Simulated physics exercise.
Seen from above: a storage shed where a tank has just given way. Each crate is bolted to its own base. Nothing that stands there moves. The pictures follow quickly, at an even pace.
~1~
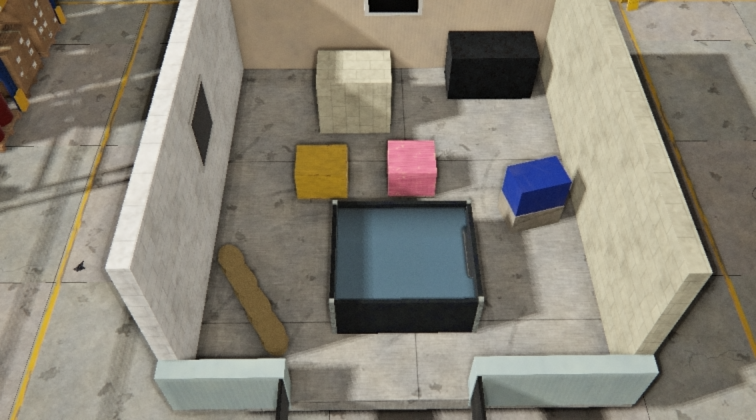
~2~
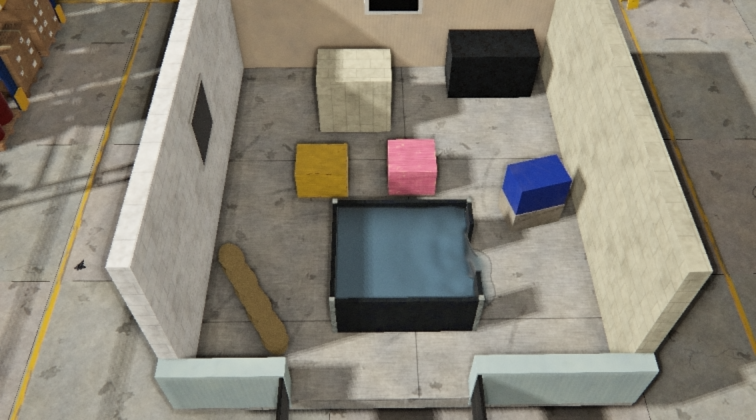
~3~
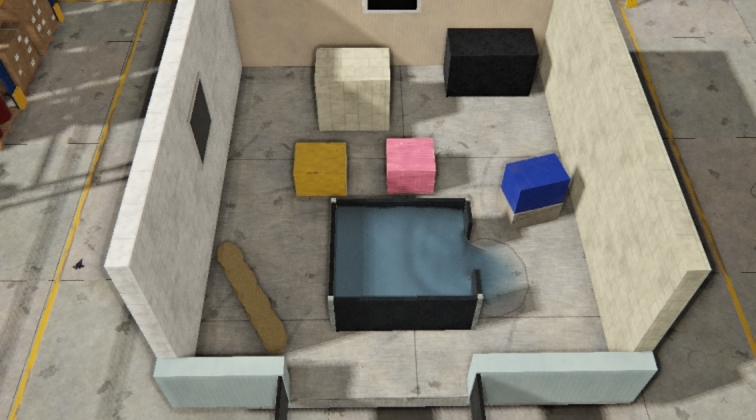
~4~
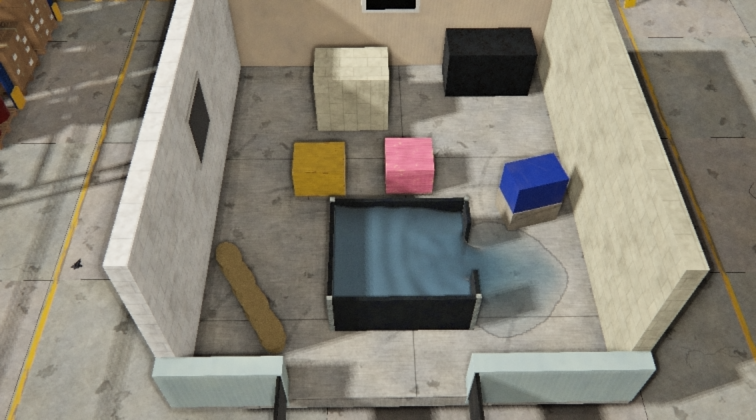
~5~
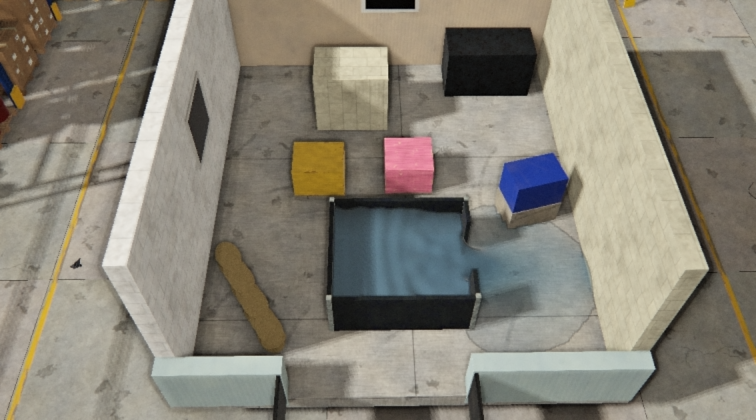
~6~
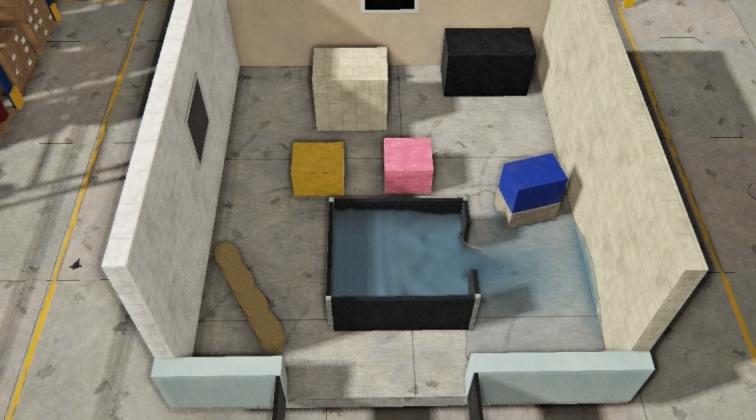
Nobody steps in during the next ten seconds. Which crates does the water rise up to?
In the end: The yellow crate stays dry; the blue crate stays dry; the pink crate gets wet.
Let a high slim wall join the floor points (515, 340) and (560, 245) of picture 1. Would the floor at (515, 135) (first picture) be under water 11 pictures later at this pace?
At that place: Flooded.
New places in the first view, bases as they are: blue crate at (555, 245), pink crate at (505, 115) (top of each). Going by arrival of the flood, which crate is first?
It is the blue crate.
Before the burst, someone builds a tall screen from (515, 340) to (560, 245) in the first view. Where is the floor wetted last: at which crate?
Last comes the yellow crate.
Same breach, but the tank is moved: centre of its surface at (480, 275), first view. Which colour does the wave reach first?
First comes the blue one.
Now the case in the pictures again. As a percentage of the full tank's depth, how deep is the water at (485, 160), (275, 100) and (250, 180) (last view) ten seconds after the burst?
In turn 4, 8 and 6 in a hundred.
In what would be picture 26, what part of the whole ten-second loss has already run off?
Near 5 in a hundred.
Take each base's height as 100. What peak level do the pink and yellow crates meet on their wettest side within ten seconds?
Roughly 180 per cent, then 60 per cent.
A moment on, water covers 20 % of the floor; the yellow crate not reached, the blue crate water round its plinth, the pink crate not reached.
Next, water covers 30 % of the floor; the yellow crate not reached, the blue crate water round its plinth, the pink crate water round its plinth.
Then, water covers 50 % of the floor; the yellow crate not reached, the blue crate water round its plinth, the pink crate water round its plinth.
Later, water covers 80 % of the floor; the yellow crate water round its plinth, the blue crate water round its plinth, the pink crate water round its plinth.
In the end, water covers 95 % of the floor; the yellow crate stayed above the water, the blue crate stayed above the water, the pink crate was topped.
